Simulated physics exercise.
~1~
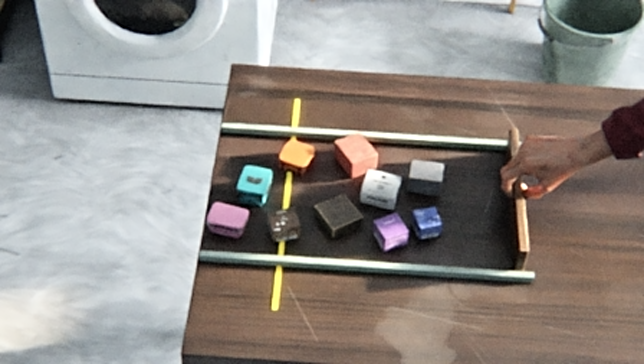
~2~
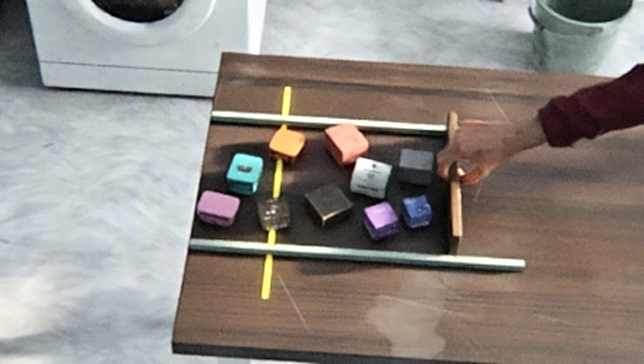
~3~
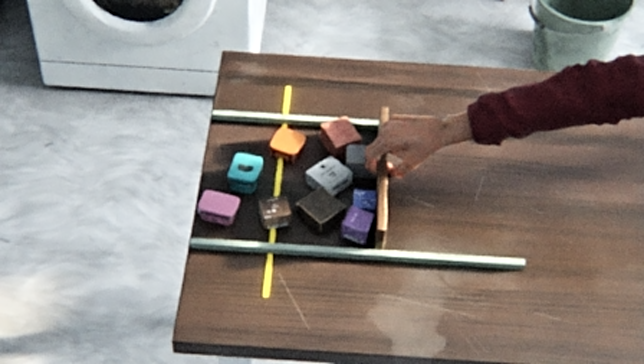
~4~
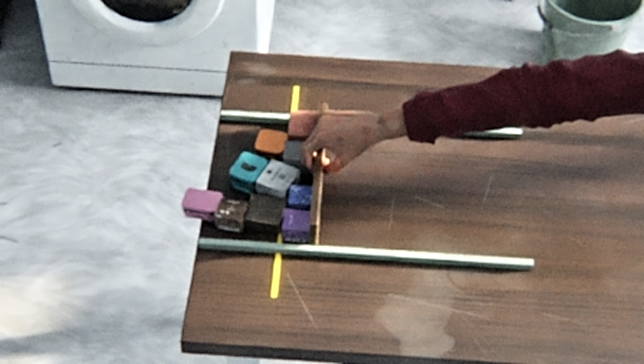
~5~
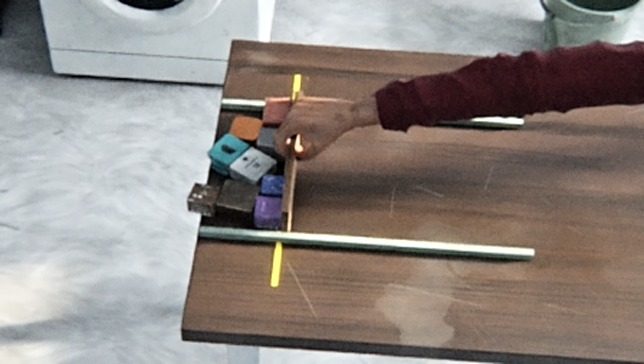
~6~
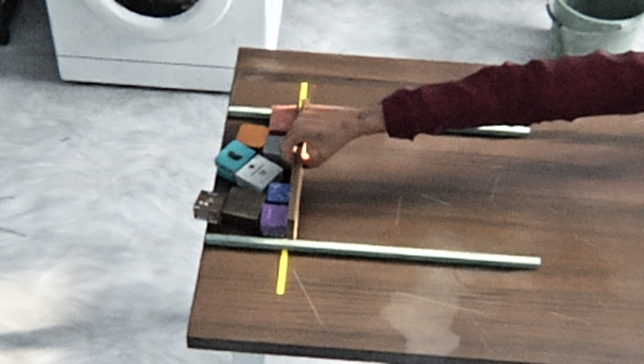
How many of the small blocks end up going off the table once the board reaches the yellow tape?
Just one or two go off. The pink block is pushed over the left edge, while the rest stay crowded together on the table, with a brownish one jutting over the edge.
